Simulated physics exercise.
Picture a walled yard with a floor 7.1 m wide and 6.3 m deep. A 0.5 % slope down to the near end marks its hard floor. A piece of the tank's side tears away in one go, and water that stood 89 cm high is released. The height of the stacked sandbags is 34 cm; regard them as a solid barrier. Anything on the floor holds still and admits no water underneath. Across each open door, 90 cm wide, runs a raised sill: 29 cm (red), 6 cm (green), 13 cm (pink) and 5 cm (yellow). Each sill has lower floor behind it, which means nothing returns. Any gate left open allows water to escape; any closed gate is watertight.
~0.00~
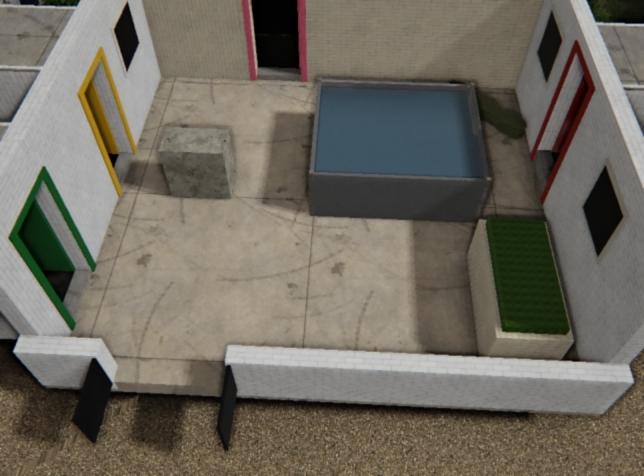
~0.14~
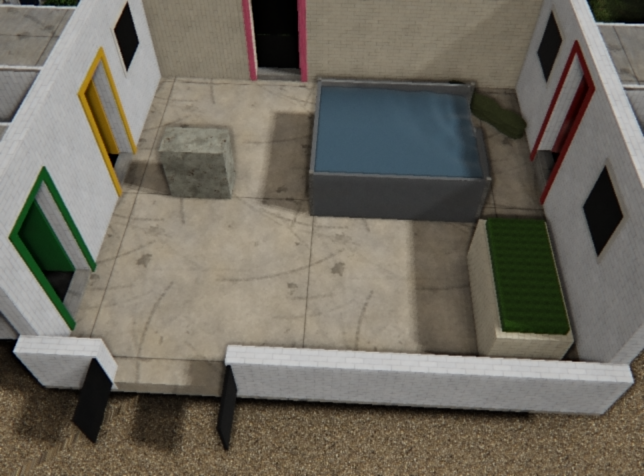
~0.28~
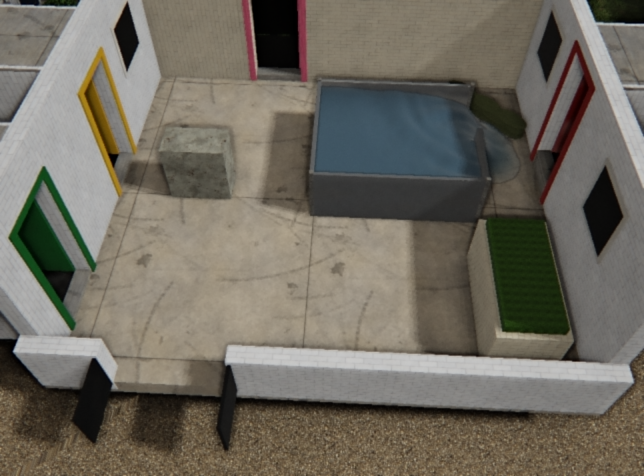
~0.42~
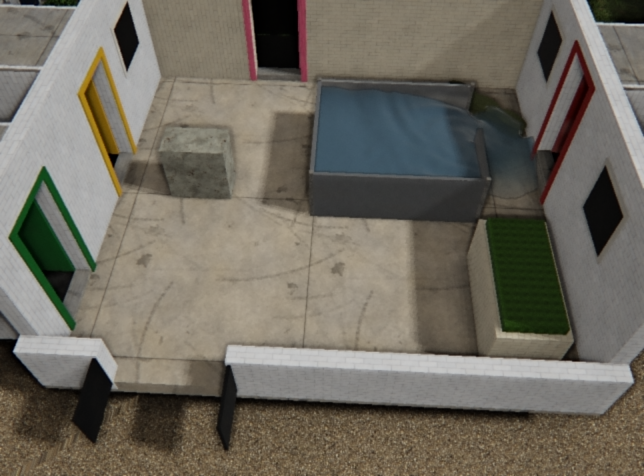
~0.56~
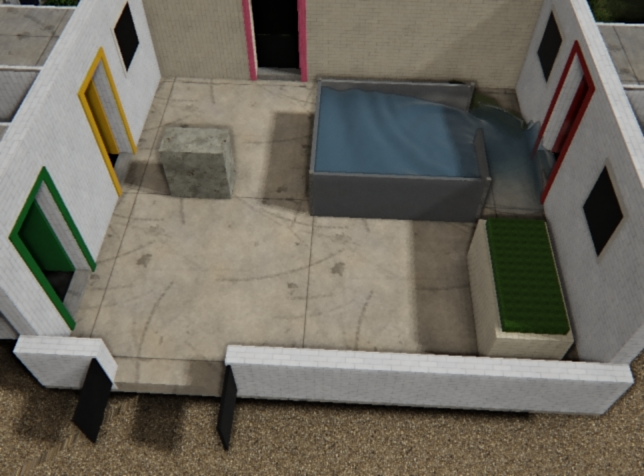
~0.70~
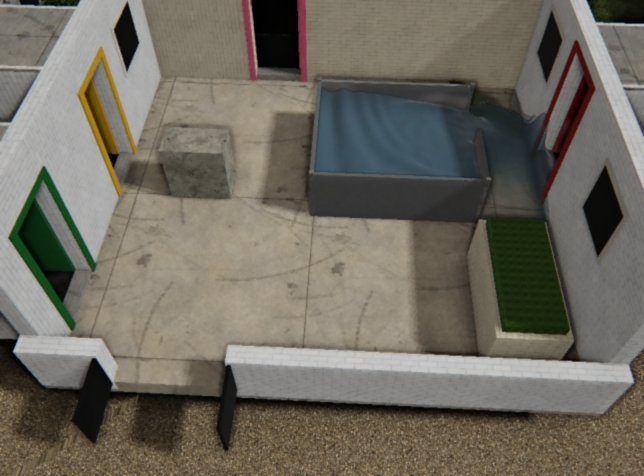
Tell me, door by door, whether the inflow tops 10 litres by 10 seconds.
Outcome: Red door: The total grows larger than the cap. Green door: The total grows larger than the cap. Pink door: The total remains smaller than the cap. Yellow door: The total grows larger than the cap.
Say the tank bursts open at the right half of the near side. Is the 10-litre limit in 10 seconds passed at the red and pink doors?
Red: Within the limit; pink: Within the limit.
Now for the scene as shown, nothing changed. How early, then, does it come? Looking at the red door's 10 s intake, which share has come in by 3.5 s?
That works out near 90%.
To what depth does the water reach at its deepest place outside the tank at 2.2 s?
Max around 62 cm.
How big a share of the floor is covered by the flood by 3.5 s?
Close to 65 in a hundred.
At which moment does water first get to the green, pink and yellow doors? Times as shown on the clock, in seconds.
Arrival times: Green 4.5 seconds, pink 2.2 seconds, yellow 4.5 seconds.
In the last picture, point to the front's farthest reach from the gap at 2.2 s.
That would be close to (581, 388).
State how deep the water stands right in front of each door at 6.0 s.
In cm: Red 23, green 18, pink 4, yellow 8.
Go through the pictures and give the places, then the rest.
Still water, 89 cm deep, in the tank at (397, 130), in the first picture.
Water pours out at (467, 134) and has run 0.6 m, to a hidden place; typically 10 cm deep outside, 89 cm at the tank's back, in the second picture.
The front is at (511, 175), 1.0 m from the gap at (467, 137); 1.0 m2 of floor is under water; 89 cm left at the back of the tank, in the third picture.
Water pours out at (466, 139) and has run 1.4 m, to (538, 183); typically 18 cm deep outside, 89 cm at the tank's back, in the fourth picture.
Water pours out at (466, 139) and has run 1.8 m, to a hidden place; typically 15 cm deep outside, 88 cm at the tank's back, in the fifth picture.
The front is at a hidden place, 2.1 m from the gap at (466, 138); 3.1 m2 of floor is under water; 83 cm left at the back of the tank, in the sixth picture.
After 1.4 s water covers 20 % of the floor and is deepest (74 cm) near (527, 151); red door 45 cm at the sill, 59 L in, green door not reached, pink door not reached, yellow door not reached.
After 2.2 s water covers 30 % of the floor and is deepest (62 cm) near (527, 151); red door 43 cm at the sill, 147 L in, green door not reached, pink door not reached, yellow door not reached.
After 3.5 s water covers 65 % of the floor and is deepest (46 cm) near (581, 388); red door 33 cm at the sill, 213 L in, green door not reached, pink door 5 cm at the sill, 0 L in, yellow door not reached.
After 6.0 s water covers 95 % of the floor and is deepest (38 cm) near (562, 362); red door 23 cm at the sill, 235 L in, green door 18 cm at the sill, 60 L in, pink door 4 cm at the sill, 0 L in, yellow door 8 cm at the sill, 8 L in.
After 10.0 s water covers 95 % of the floor and is deepest (20 cm) near (528, 255); red door 15 cm at the sill, 235 L in, green door 15 cm at the sill, 270 L in, pink door 4 cm at the sill, 0 L in, yellow door 7 cm at the sill, 37 L in.
